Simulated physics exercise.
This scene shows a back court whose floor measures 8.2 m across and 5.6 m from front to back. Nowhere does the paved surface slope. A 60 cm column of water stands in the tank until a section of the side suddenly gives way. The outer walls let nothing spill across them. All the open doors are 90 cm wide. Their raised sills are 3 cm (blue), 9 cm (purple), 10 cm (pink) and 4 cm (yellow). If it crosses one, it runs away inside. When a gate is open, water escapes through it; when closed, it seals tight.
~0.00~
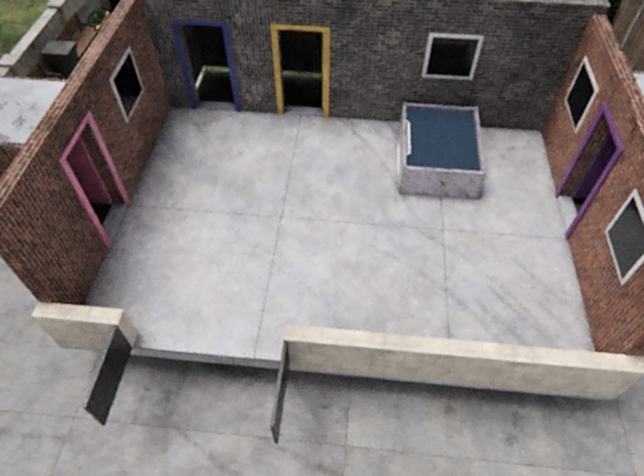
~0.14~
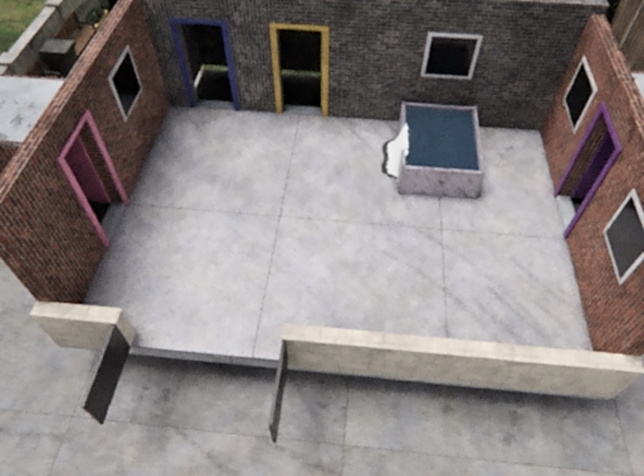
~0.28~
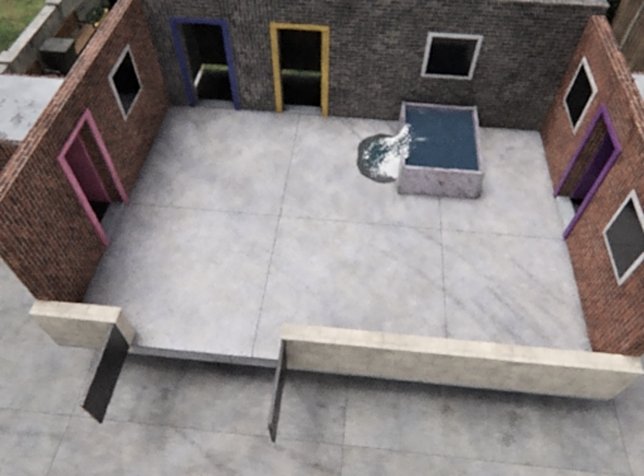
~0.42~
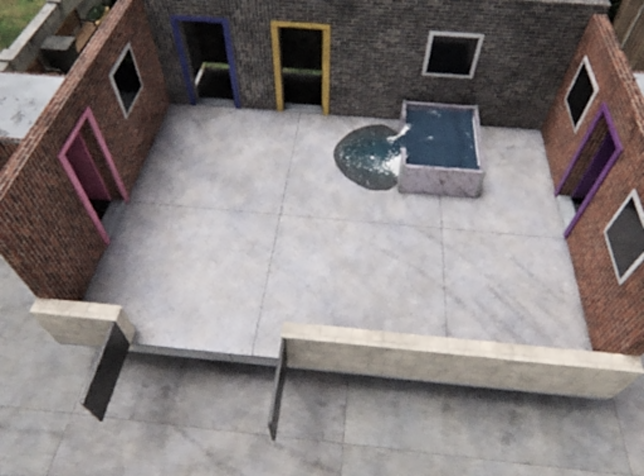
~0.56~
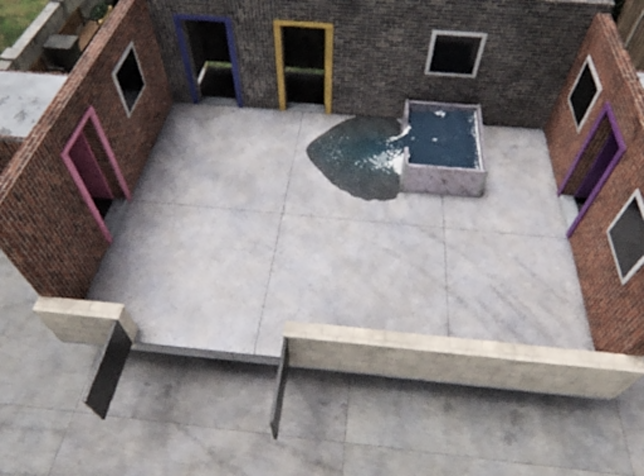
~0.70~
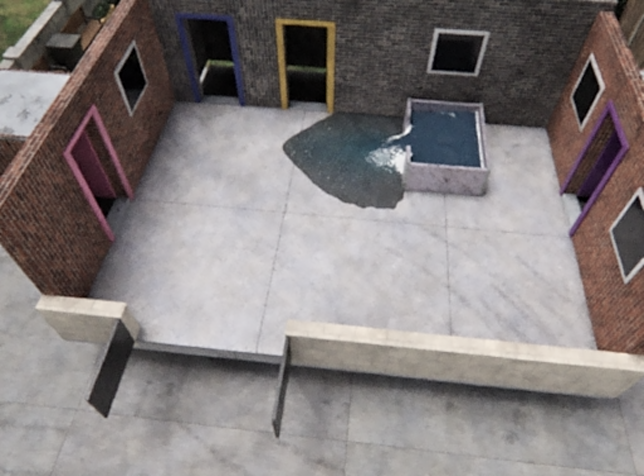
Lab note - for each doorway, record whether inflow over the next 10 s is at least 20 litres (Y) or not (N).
As I see it, my guess is the blue door lets through more than the limit. My guess is the purple door lets through less than the limit. My guess is the pink door lets through less than the limit. My guess is the yellow door lets through more than the limit.
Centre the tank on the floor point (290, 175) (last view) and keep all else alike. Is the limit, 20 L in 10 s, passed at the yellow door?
Against that limit: Yellow under.
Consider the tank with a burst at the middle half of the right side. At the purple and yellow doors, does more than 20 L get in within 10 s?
At purple the amount is higher than the mark, while at yellow it is beneath the mark.
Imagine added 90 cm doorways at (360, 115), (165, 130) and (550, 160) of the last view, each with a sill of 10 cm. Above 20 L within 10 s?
Note, doorways in listed order: Stays short, goes beyond, stays short.
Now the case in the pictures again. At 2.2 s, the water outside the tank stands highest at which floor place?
In the last picture, around (174, 106).
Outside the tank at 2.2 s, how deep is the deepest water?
Depth: Approx. 26 cm.
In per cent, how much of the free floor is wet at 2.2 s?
Roughly 40 % of the floor is wet.
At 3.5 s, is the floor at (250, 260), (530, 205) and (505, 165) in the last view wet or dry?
Going in order, covered, then clear, then clear.
After 1.4 s water covers 25 % of the floor and is deepest (29 cm) near (399, 157); blue door not reached, purple door not reached, pink door not reached, yellow door 11 cm at the sill, 1 L in.
After 2.2 s water covers 40 % of the floor and is deepest (26 cm) near (174, 106); blue door 6 cm at the sill, 1 L in, purple door not reached, pink door not reached, yellow door 9 cm at the sill, 17 L in.
After 3.5 s water covers 45 % of the floor and is deepest (19 cm) near (193, 118); blue door 6 cm at the sill, 7 L in, purple door not reached, pink door 9 cm at the sill, 0 L in, yellow door 7 cm at the sill, 30 L in.
After 6.0 s water covers 50 % of the floor and is deepest (12 cm) near (111, 323); blue door 7 cm at the sill, 44 L in, purple door not reached, pink door 7 cm at the sill, 1 L in, yellow door 5 cm at the sill, 38 L in.
After 10.0 s water covers 60 % of the floor and is deepest (7 cm) near (78, 319); blue door 5 cm at the sill, 83 L in, purple door not reached, pink door 4 cm at the sill, 1 L in, yellow door 3 cm at the sill, 39 L in.
